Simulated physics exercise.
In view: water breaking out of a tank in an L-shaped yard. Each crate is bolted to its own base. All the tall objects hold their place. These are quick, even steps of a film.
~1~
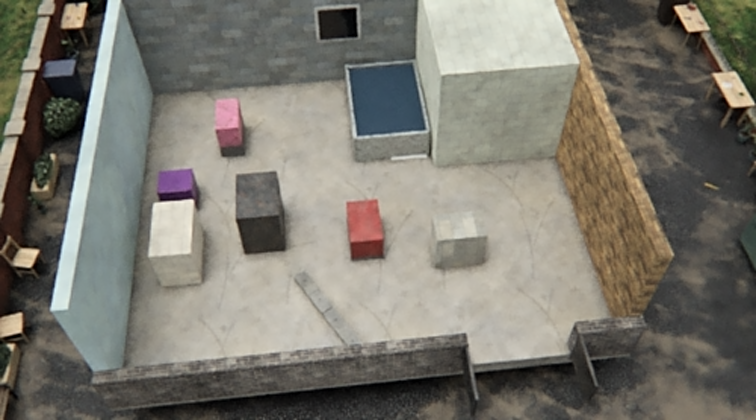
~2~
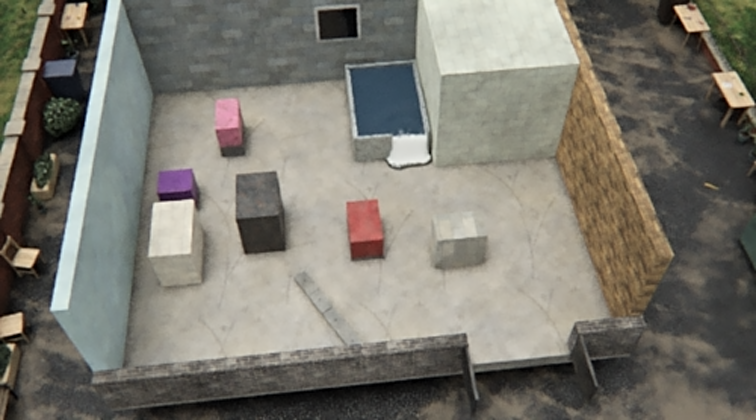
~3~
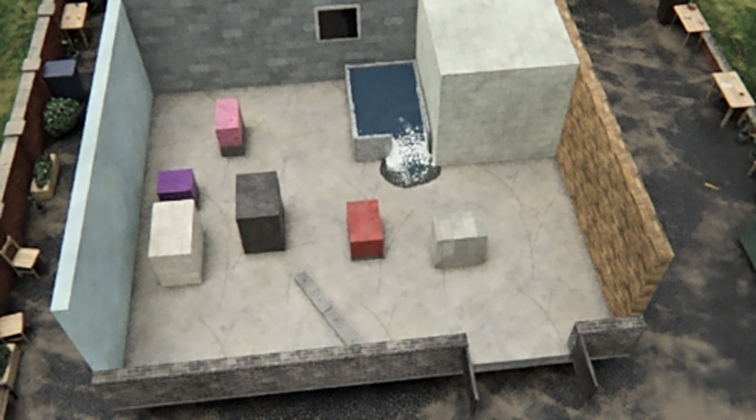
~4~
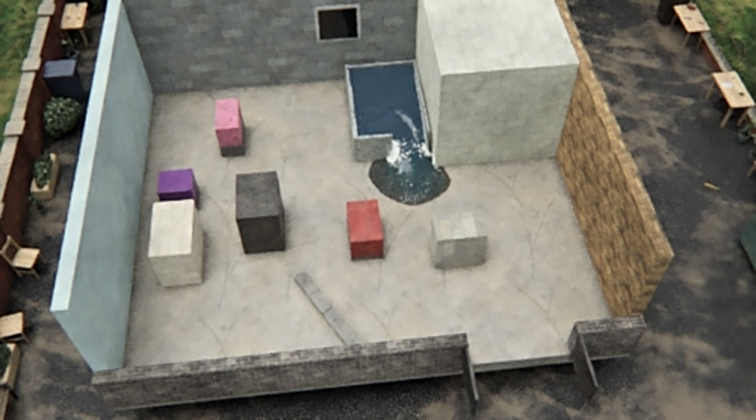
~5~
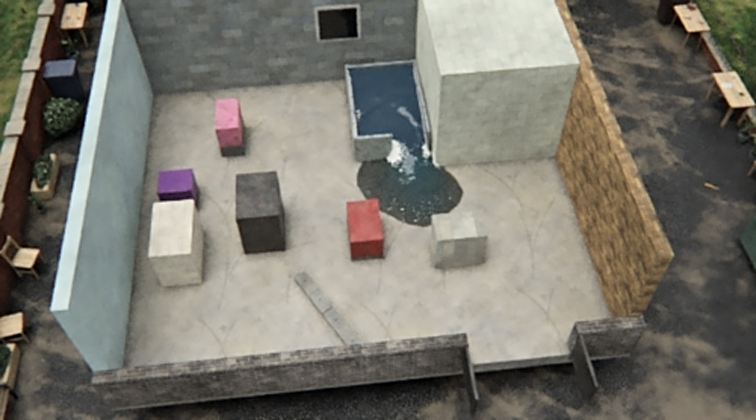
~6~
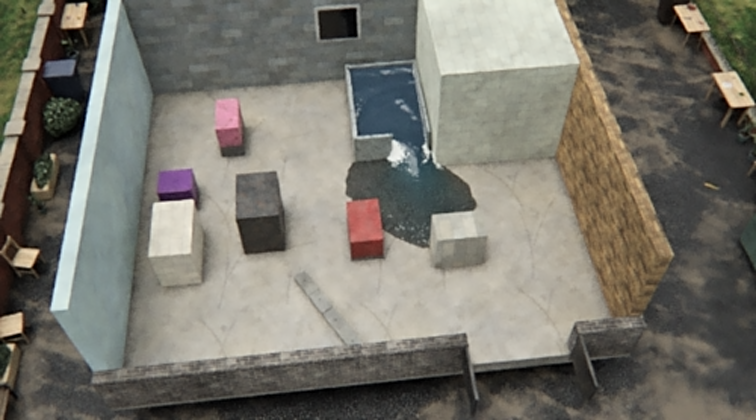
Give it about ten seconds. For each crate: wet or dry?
In the end: The pink crate stays dry; the red crate gets wet; the purple crate stays dry.
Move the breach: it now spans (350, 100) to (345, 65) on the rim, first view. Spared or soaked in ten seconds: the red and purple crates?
Then: The red one escapes it; the purple one is wetted.
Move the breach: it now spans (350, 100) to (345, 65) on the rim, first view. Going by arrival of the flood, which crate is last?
That is the red-painted one.
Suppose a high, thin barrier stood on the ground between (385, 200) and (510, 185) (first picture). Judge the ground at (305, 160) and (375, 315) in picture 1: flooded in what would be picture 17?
One after the other: Under water, no water.
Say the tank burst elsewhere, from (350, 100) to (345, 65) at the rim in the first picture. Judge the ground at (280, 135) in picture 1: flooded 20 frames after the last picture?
There: Covered.
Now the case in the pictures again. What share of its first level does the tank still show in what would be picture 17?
I make it 58 per cent.
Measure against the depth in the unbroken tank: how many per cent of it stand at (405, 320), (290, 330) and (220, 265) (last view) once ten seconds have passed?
In turn 10, 2 and 2 in a hundred.
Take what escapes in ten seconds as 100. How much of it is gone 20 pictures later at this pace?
Roughly 0 per cent.
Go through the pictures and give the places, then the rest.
The open tank at (386, 100) is whole and still, in the first frame.
The front is at (391, 164), out from the gap at (409, 147), in the second frame.
Water pours out at (409, 149) and has run to (402, 185), in the third frame.
Water pours out at (409, 149) and has run to (411, 202), in the fourth frame.
The front is at a hidden place, out from the gap at (409, 149), in the fifth frame.
Water pours out at (409, 149) and has run to a hidden place, in the sixth frame.
A moment on, water covers 15 % of the floor; the pink crate not reached, the red crate water round its plinth, the purple crate not reached.
Next, water covers 25 % of the floor; the pink crate not reached, the red crate water round its plinth, the purple crate not reached.
Then, water covers 40 % of the floor; the pink crate not reached, the red crate water round its plinth, the purple crate not reached.
Later, water covers 50 % of the floor; the pink crate water round its plinth, the red crate water round its plinth, the purple crate not reached.
In the end, water covers 65 % of the floor; the pink crate stayed above the water, the red crate was topped, the purple crate stayed above the water.
